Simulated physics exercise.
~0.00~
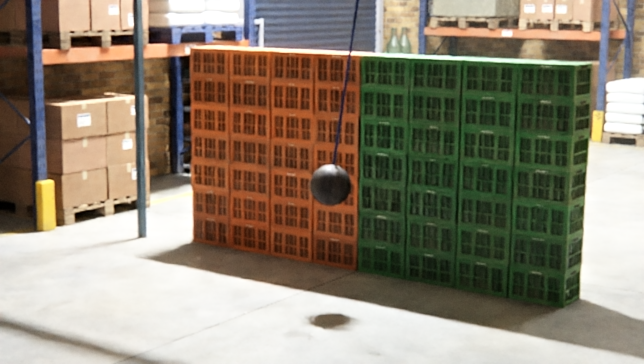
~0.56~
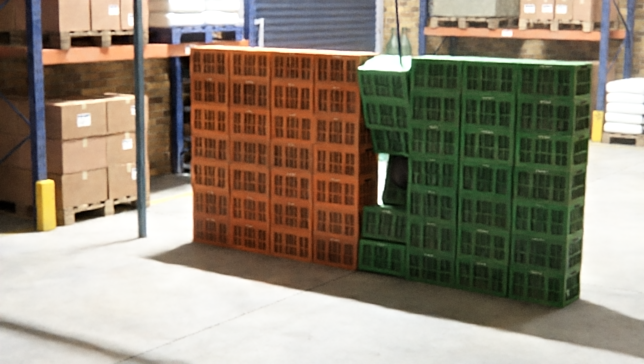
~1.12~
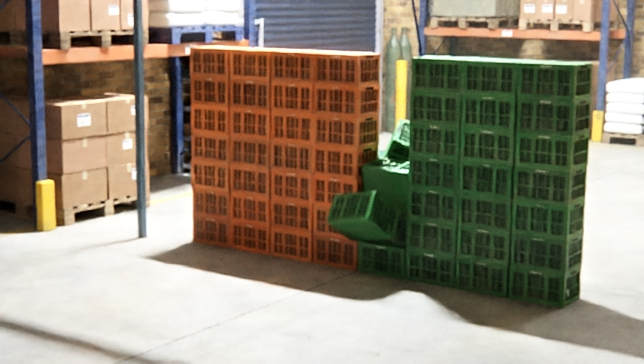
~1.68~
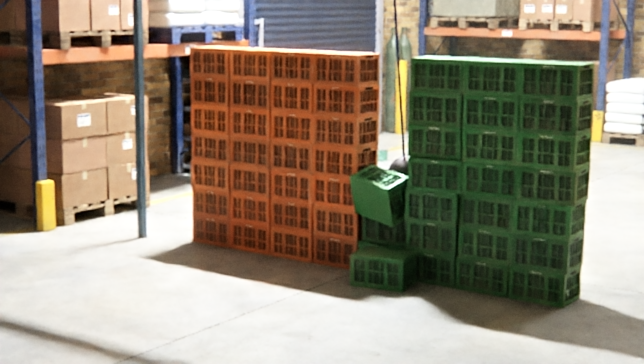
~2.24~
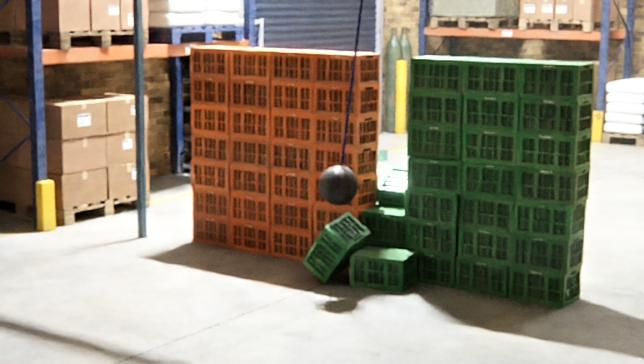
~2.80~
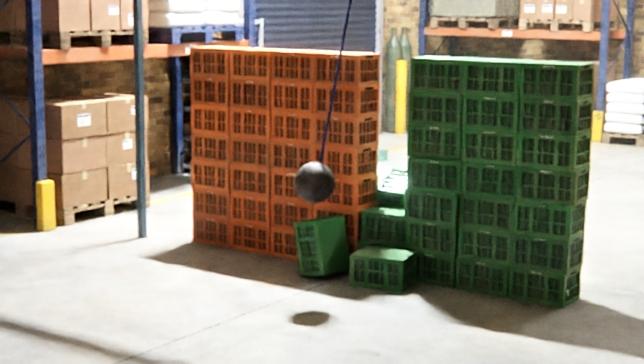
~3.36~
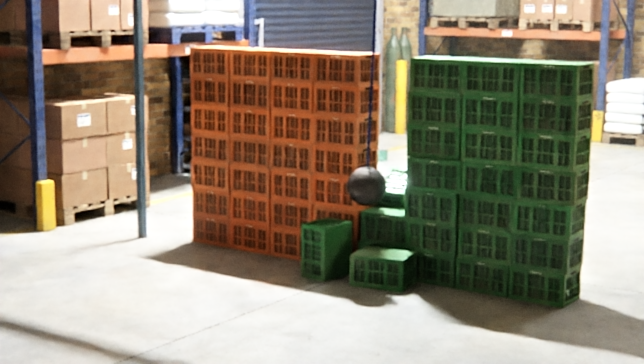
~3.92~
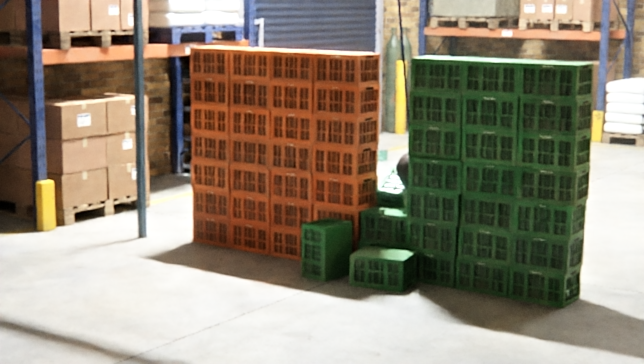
Warehouse floor with a dark ball swinging into stacked orange and green crates, toppling several green ones while the orange stay standing.
